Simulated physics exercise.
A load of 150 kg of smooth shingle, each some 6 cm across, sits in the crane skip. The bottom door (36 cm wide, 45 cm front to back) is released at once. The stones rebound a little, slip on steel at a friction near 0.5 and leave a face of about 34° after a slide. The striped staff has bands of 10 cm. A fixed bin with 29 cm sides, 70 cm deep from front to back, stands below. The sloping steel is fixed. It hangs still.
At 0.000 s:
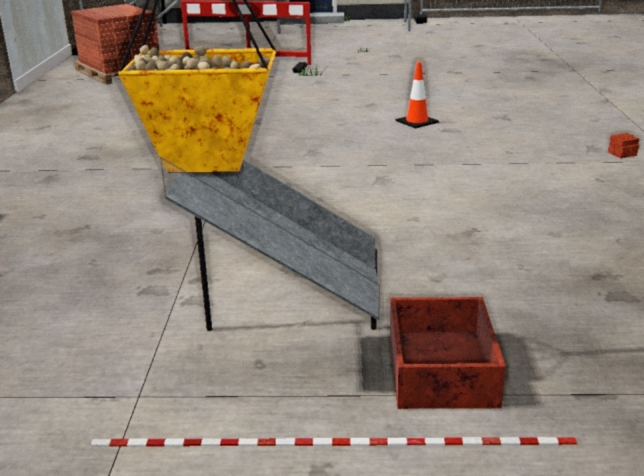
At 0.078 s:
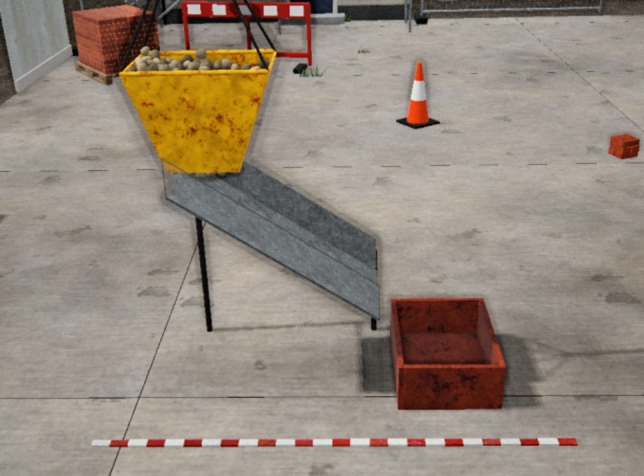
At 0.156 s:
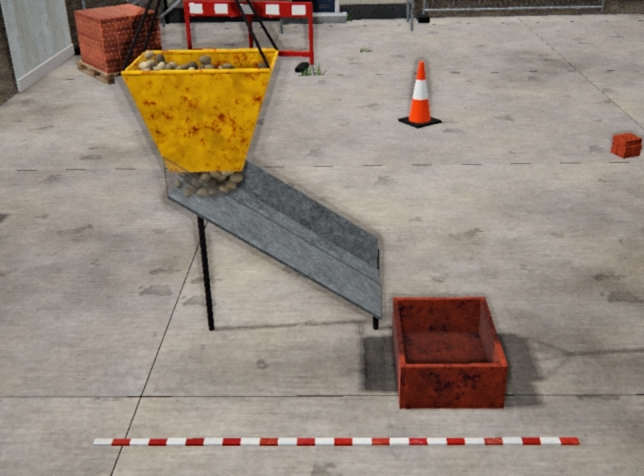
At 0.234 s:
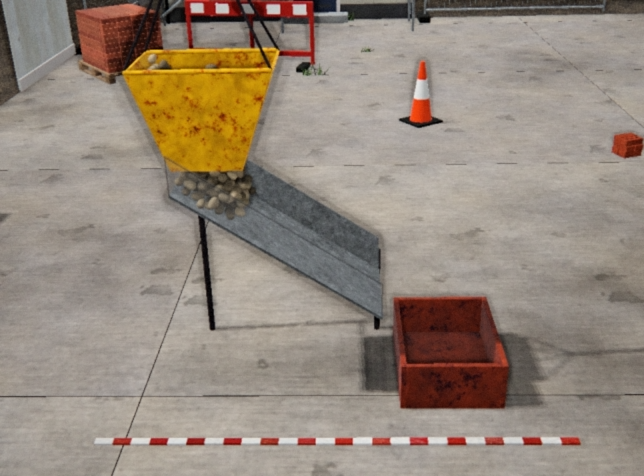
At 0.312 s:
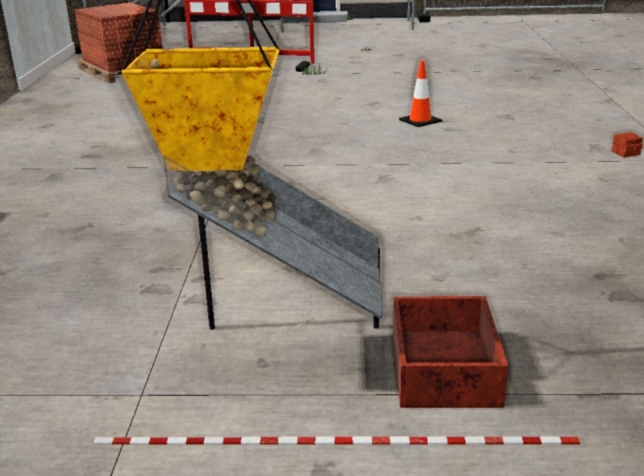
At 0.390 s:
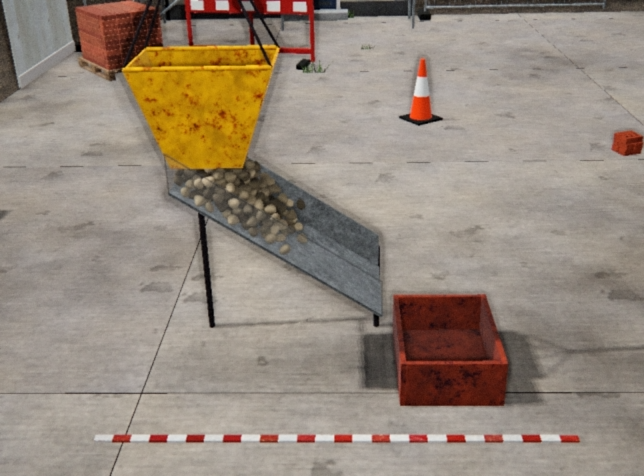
At first, a yellow skip heaped with rounded stones hangs still above a sloping grey chute, with an empty red box below. The heap sinks and stones emerge from the skip's bottom onto the chute's upper end. They then spread down the slope to the right, reaching about halfway along it.
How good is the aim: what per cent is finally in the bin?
About 96 per cent.
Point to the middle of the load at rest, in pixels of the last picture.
Their middle is at about (449, 344).
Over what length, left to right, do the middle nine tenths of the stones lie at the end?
Roughly 50 cm.
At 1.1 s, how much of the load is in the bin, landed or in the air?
About 35 per cent by then.
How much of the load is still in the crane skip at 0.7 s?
Roughly 20 per cent is still inside.
After 0.7 s, 18 % in the crane skip, 75 % on the steel, 4 % falling or lying left of the bin, 3 % falling or lying in the bin; the stones farthest right are at (426, 313).
After 1.1 s, 0 % in the crane skip, 59 % on the steel, 7 % falling or lying left of the bin, 34 % falling or lying in the bin; the stones farthest right are at (485, 352).
After 1.7 s, 0 % in the crane skip, 10 % on the steel, 4 % falling or lying left of the bin, 84 % falling or lying in the bin, 1 % falling or lying beside or right of the bin; the stones farthest right are at (510, 333).
After 2.6 s, 0 % in the crane skip, 1 % falling or lying left of the bin, 96 % falling or lying in the bin, 3 % falling or lying beside or right of the bin; the stones farthest right are at (604, 360).
After 4.5 s, 0 % in the crane skip, 1 % left of the bin, 96 % in the bin, 3 % beside or right of the bin; the stones farthest right are at (608, 357).
